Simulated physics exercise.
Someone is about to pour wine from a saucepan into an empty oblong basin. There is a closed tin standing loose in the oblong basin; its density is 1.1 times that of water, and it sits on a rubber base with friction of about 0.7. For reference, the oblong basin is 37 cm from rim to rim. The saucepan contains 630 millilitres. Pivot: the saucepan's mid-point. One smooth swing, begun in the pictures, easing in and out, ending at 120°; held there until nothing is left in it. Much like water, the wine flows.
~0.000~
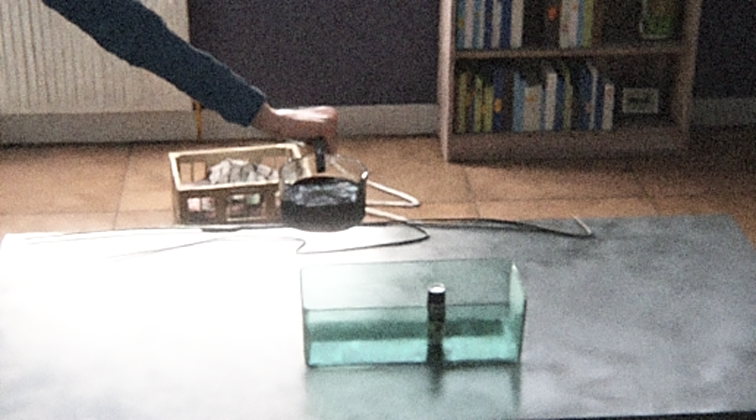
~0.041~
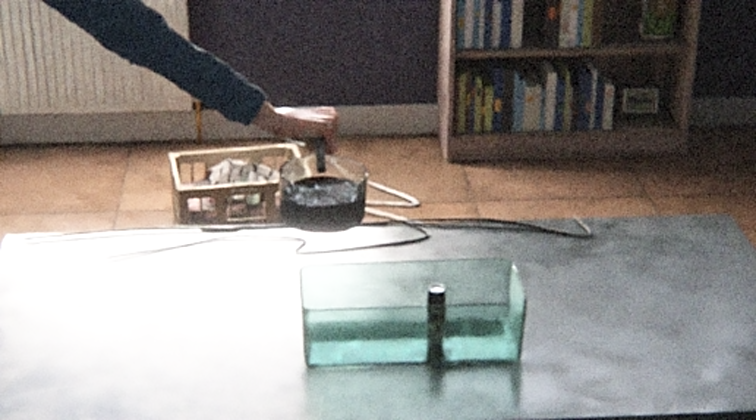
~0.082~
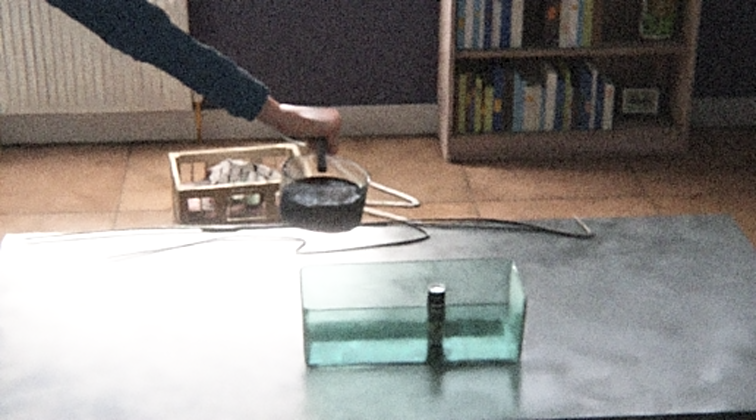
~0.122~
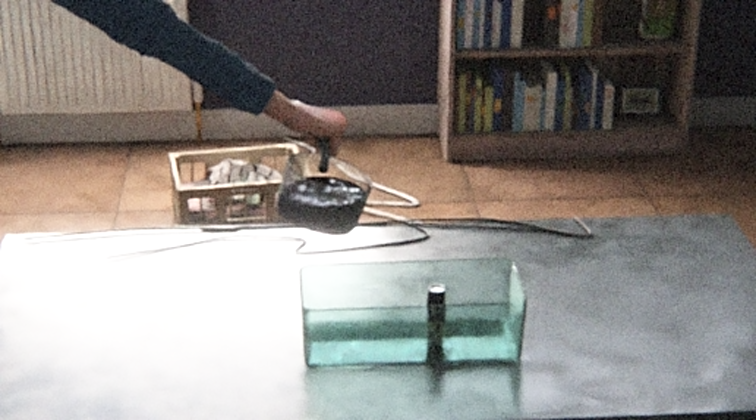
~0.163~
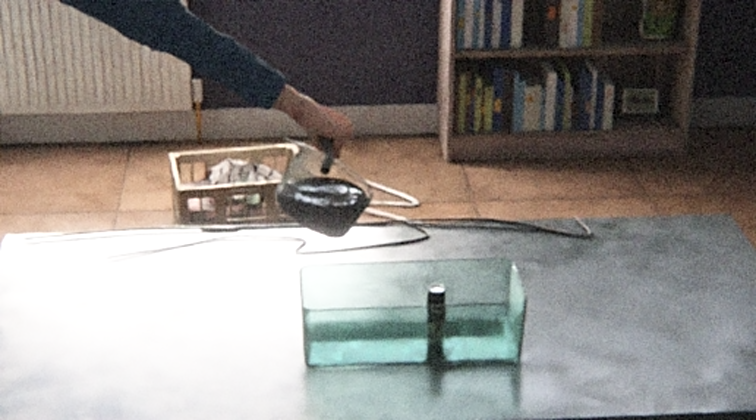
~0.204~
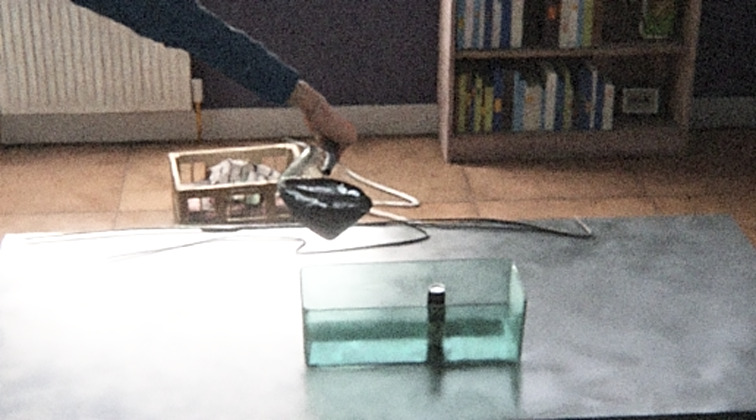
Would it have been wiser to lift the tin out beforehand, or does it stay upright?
It stays upright.
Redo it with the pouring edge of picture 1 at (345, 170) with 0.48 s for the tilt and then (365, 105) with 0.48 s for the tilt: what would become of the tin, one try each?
Trial 1 - tin stays standing; trial 2 - tin stays standing.
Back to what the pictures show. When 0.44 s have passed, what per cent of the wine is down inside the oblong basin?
30 %, more or less.
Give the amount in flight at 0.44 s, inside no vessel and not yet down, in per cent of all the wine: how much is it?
About 54 per cent.
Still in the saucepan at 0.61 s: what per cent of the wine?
About 1 percent.
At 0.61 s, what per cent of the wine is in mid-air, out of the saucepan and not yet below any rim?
Near 7 per cent, I'd say.
By 0.44 s the tilt is 118° and 16 per cent is still to pour; the tin stands where it began.
By 0.61 s the tilt is 120° and 1 per cent is still to pour; the tin stands where it began.
By 0.79 s the tilt is 120° and 0 per cent is still to pour; the tin stands where it began.
By 0.98 s the tilt is 120° and 0 per cent is still to pour; the tin stands where it began.
At rest the tin stands where it began.
